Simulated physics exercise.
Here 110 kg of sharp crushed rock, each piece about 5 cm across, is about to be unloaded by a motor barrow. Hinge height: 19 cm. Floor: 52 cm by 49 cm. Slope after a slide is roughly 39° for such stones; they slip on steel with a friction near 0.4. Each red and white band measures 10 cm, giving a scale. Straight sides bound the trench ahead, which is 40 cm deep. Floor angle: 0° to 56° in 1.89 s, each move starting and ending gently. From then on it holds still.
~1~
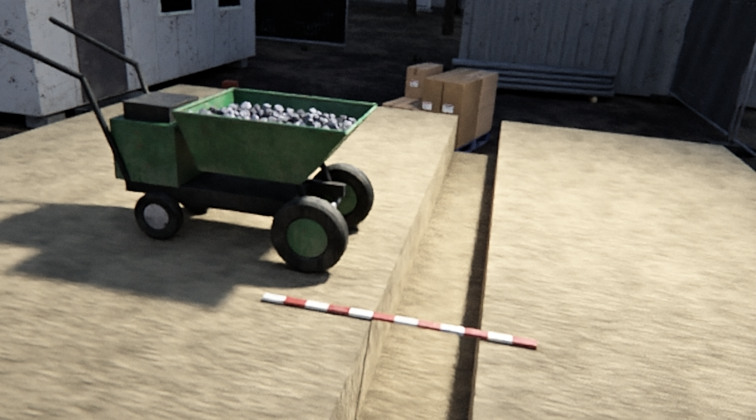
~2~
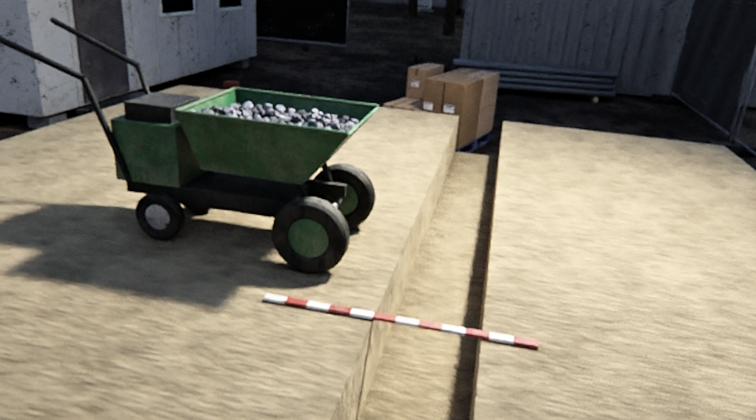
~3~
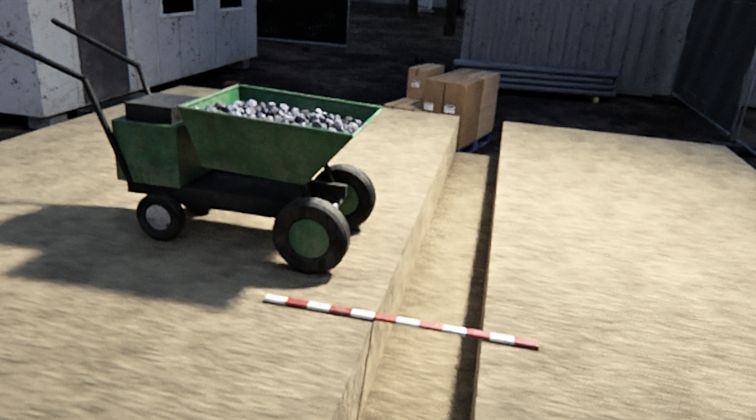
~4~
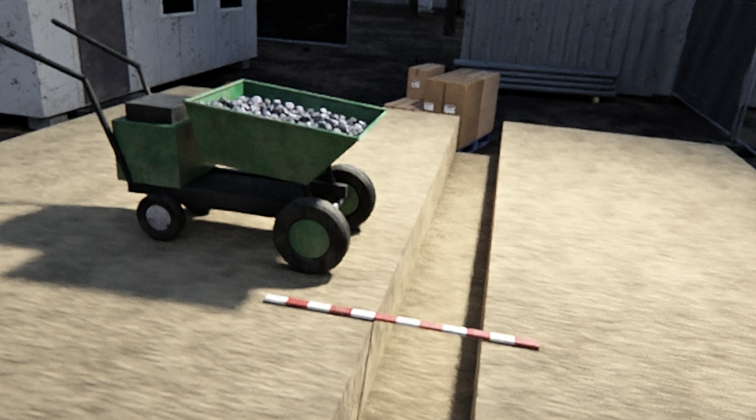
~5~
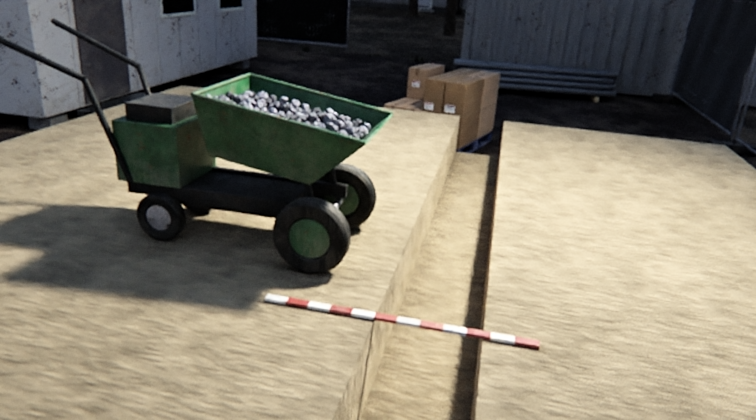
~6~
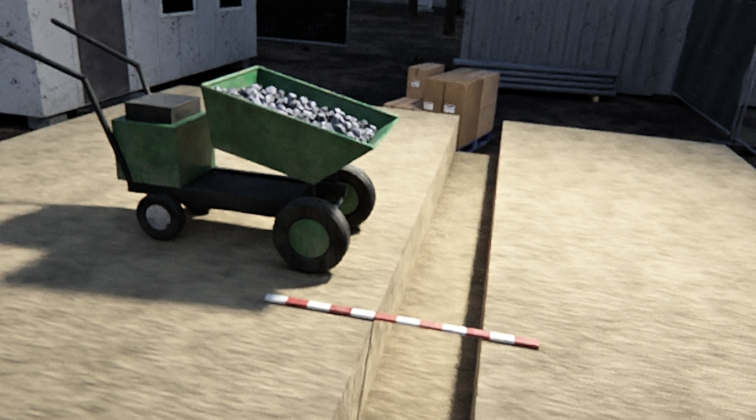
To begin with, a green motor barrow loaded with grey stones stands level on pale ground, left of a straight-sided trench crossed by a red and white pole. Its skip then tilts gradually forward to the right, the back rising off the chassis, while the wheels stay still and the stones remain inside.
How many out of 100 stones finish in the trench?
About 13 of them.
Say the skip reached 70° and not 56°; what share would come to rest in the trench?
About 85%.
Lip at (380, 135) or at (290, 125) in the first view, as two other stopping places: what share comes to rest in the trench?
The first start gives about 10 per cent, the second about 10.
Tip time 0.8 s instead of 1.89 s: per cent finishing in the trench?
Roughly 30 per cent.
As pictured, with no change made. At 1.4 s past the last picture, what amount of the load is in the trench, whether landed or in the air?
I'd say near 0 per cent at that time.
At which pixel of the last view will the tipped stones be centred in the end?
Resting centre: About (453, 330).
Then, 0.8 s after the last picture the floor is at 47°, 100 % in the skip; the foremost stones are at (406, 184).
Then, 1.4 s after the last picture the floor is at 56°, 99 % in the skip, 1 % in the trench; the foremost stones are at (443, 218).
Then, 1.7 s after the last picture the floor is at 56°, 96 % in the skip, 4 % in the trench; the foremost stones are at (466, 293).
Then, 3.7 s after the last picture the floor is at 56°, 87 % in the skip, 13 % in the trench; the foremost stones are at (475, 335).
